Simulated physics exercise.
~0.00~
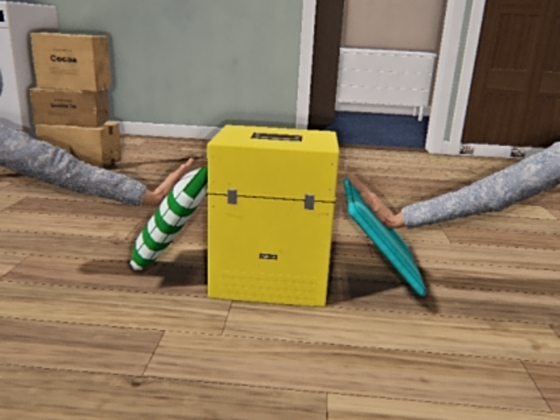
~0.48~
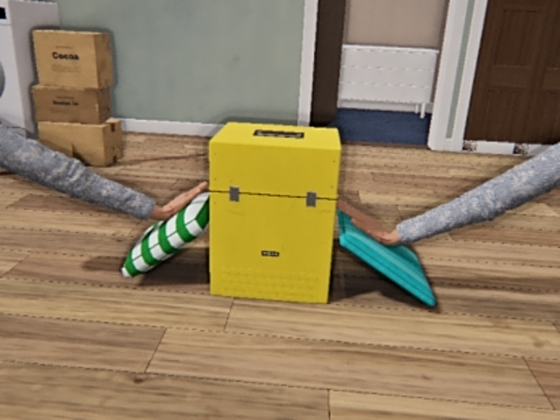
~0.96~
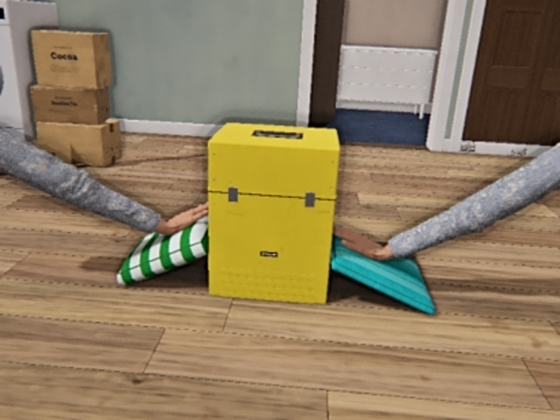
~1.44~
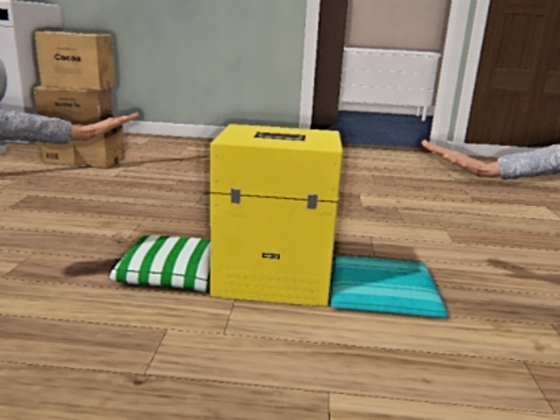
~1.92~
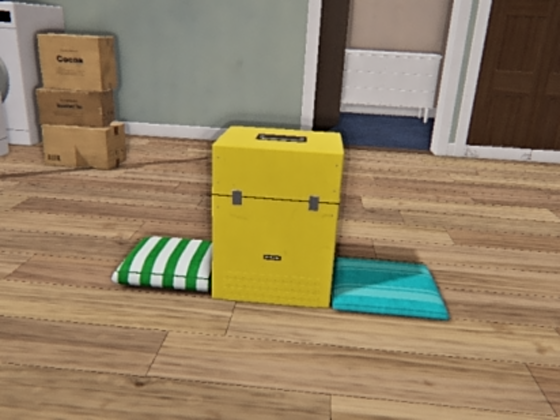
At first, two hands hold a green and white striped cushion against the left side of a yellow chest and a turquoise seat pad against its right side, both tilted on a bare wooden floor. The cushion and the pad then tip lower, their bottom edges sliding outward while the hands stay close to them. They sink further until they slope only slightly beside the chest. Next the hands let go and draw back to either side, and both end up flat. Finally the hands are gone, and the cushion and pad lie still beside the unmoved chest.
